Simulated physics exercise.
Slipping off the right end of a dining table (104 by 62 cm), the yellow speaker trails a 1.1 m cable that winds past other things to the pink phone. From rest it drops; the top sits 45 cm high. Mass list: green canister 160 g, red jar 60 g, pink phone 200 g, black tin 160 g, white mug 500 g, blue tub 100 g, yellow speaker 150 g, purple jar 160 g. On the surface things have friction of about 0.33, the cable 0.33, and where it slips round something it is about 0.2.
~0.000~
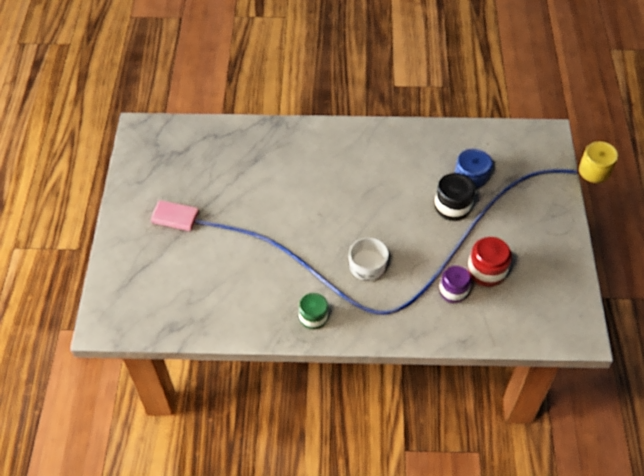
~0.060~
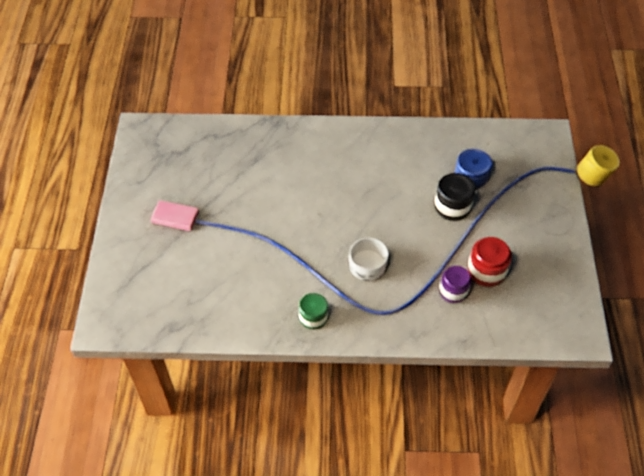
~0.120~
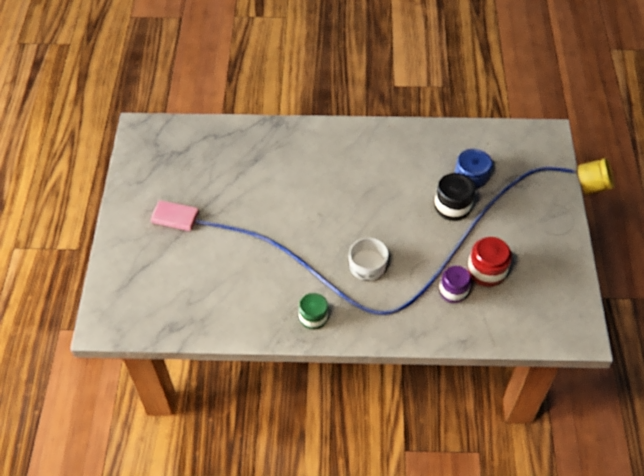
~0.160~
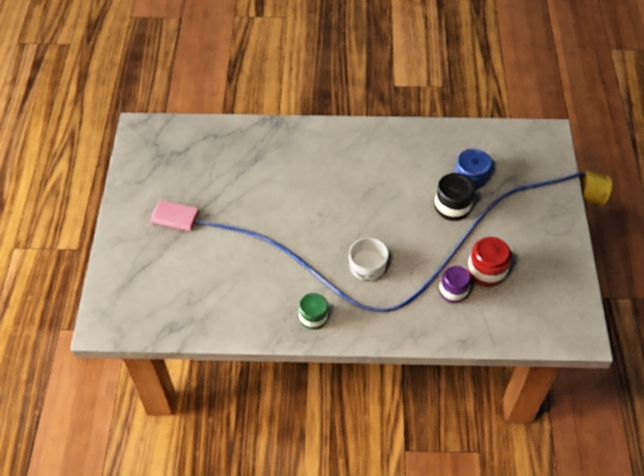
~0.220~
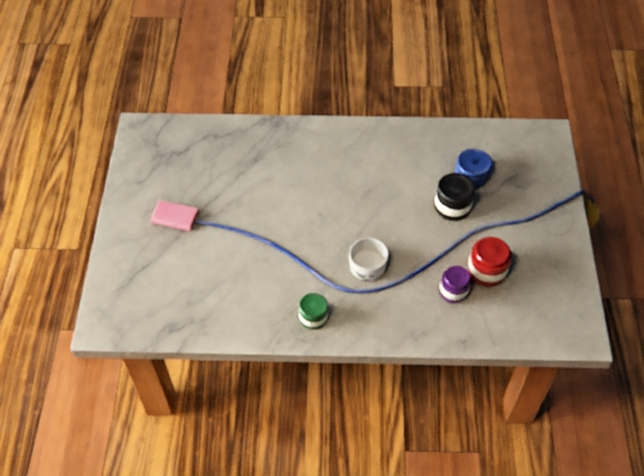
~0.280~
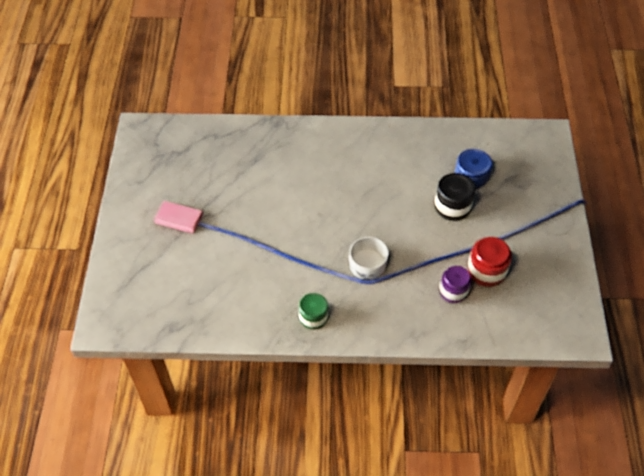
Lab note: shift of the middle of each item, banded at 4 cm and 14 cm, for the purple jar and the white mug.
The purple jar winds up near its spot, the white mug winds up near its spot.
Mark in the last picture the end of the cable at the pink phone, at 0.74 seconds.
Roughly (262, 247).
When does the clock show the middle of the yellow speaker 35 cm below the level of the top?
Close to 0.65 s.
After 0.5 s, the cable's tail end at (234, 241); yellow speaker over the edge, pink phone 10 cm off its start.
After 0.7 s, the cable's tail end at (262, 247); yellow speaker over the edge, pink phone 16 cm off its start, red jar 1 cm off its start.
After 1.0 s, the cable's tail end at (269, 249); yellow speaker over the edge, pink phone 17 cm off its start at (248, 239), red jar 1 cm off its start at (495, 254).
After 1.2 s, the cable's tail end at (269, 249); yellow speaker over the edge, pink phone 17 cm off its start, red jar 1 cm off its start.
After 2.4 s, the cable's tail end at (269, 249); white mug 1 cm off its start at (369, 251), purple jar 0 cm off its start at (457, 276), yellow speaker over the edge, pink phone 17 cm off its start at (248, 239).
